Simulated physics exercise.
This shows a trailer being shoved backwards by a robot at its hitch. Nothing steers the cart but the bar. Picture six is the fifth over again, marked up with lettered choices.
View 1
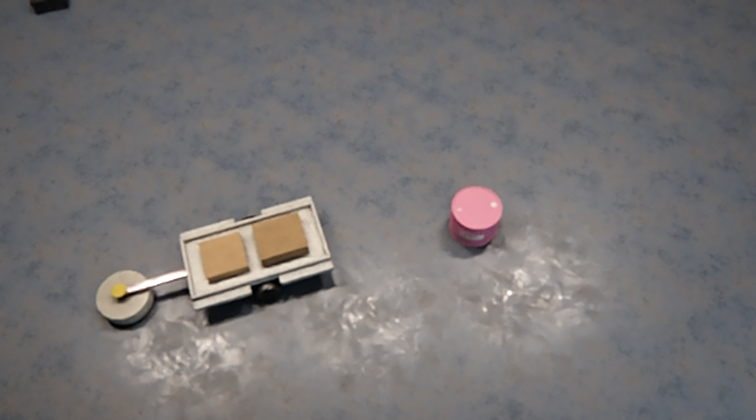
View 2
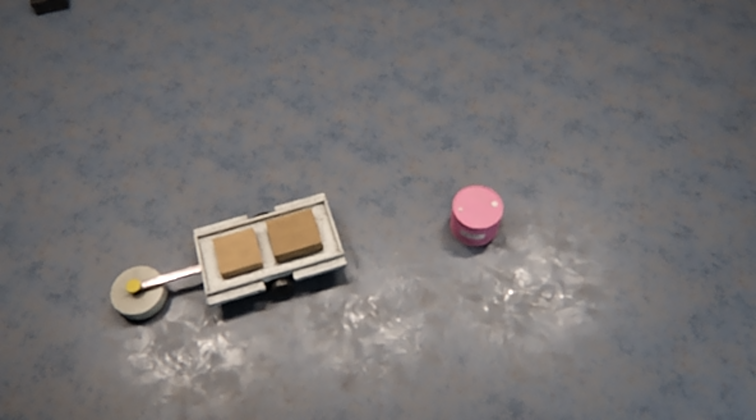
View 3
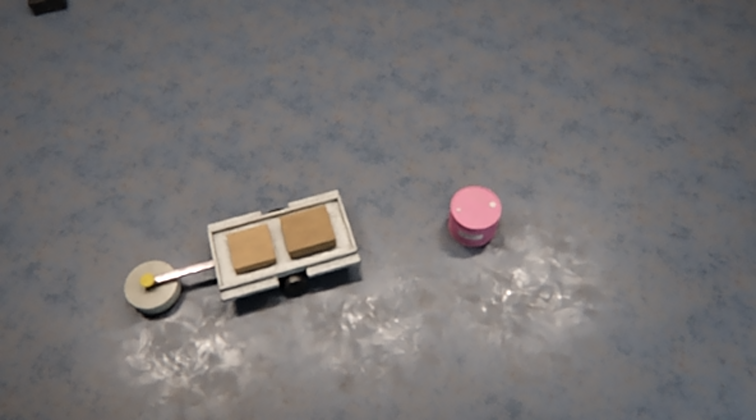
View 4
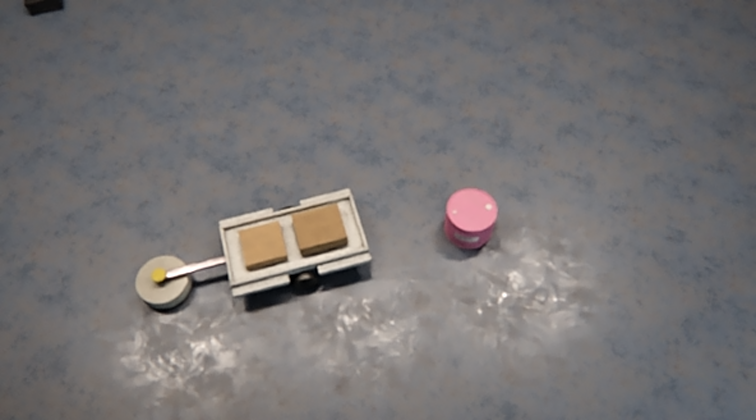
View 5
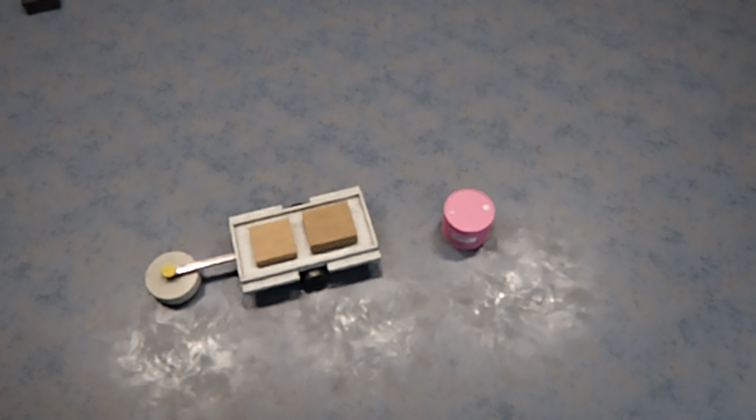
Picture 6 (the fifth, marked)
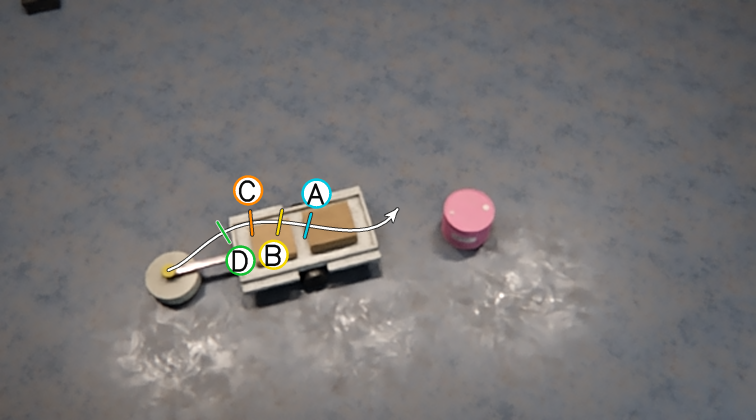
A white cart holding two tan blocks sits left of centre on a mottled blue-grey floor seen from above, with shiny patches of glare along the lower part. A round, pale robot with a yellow spot joins its left side by a thin bar, and a pink tub stands to the right. The robot pushes the cart slowly rightward, narrowing the gap to the tub, while the view shifts very slightly.
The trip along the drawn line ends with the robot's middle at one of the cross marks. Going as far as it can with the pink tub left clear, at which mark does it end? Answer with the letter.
As far as tick D.
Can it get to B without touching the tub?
For that mark, no.
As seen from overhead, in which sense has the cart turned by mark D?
Clockwise.
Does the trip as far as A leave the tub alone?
No.
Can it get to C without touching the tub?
No.
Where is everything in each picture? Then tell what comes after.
Robot (124, 296); white cart (255, 250); pink tub (473, 226), in the first frame.
Robot (138, 291); white cart (269, 246); pink tub (474, 225), in the second frame.
Robot (152, 286); white cart (282, 243); pink tub (472, 225), in the third frame.
Robot (163, 281); white cart (294, 240); pink tub (468, 228), in the fourth frame.
Robot (173, 276); white cart (304, 237); pink tub (466, 228), in the fifth frame.
On the marked copy, A at (308, 226); B at (280, 222); C at (251, 223); D at (224, 232); the route from (169, 270) via (283, 222) to (398, 209).
Taking D. A third of the way, robot (193, 264), cart (324, 232).
Two thirds of the way, robot (210, 250), cart (342, 229).
When it is over, robot (227, 239), cart (357, 228); nothing has been touched.
As for the rest, A is too far, the tub has been hit; B is too far, the tub has been hit; C is too far, the tub has been hit.
